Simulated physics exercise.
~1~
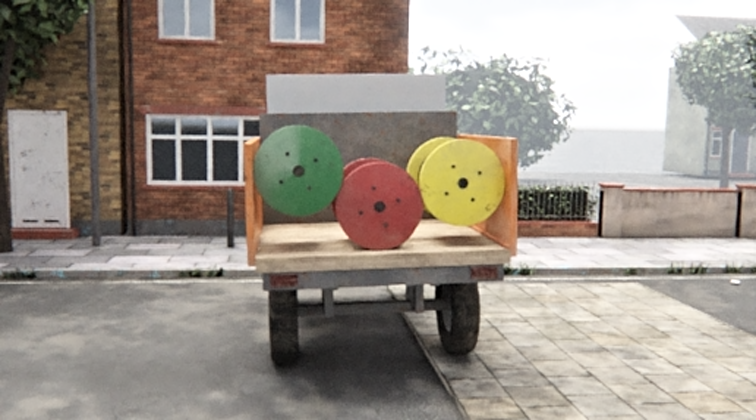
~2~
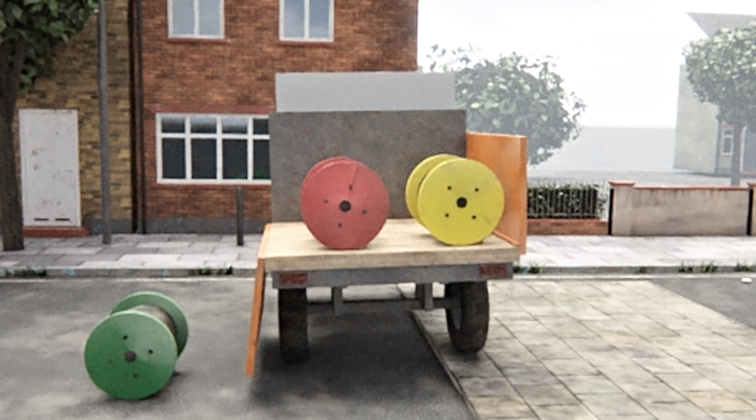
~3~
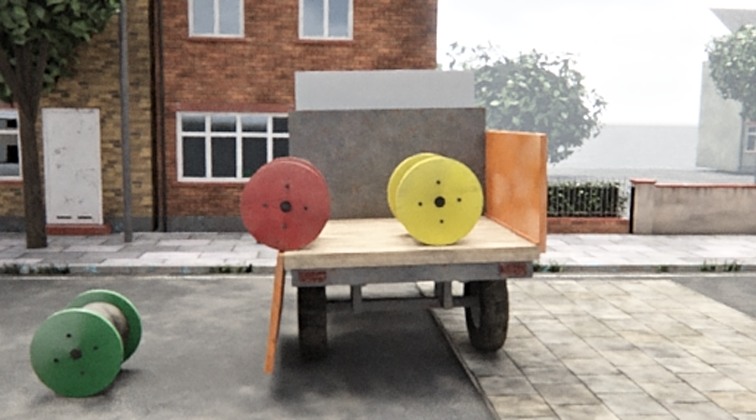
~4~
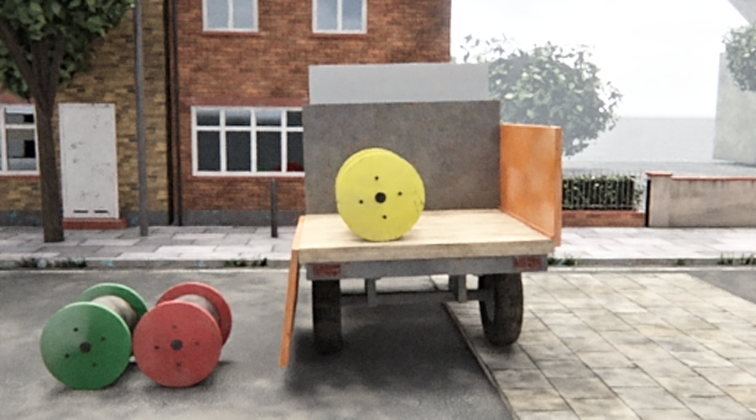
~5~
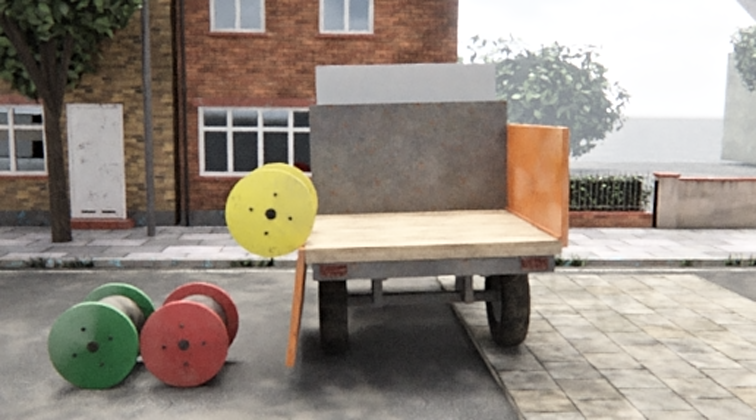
On a street outside brick houses, the left side of a parked flatbed trailer dropped open and the green cable reel came off onto the road, the red one followed, and lastly the yellow one rolled left and was tipping off the edge.
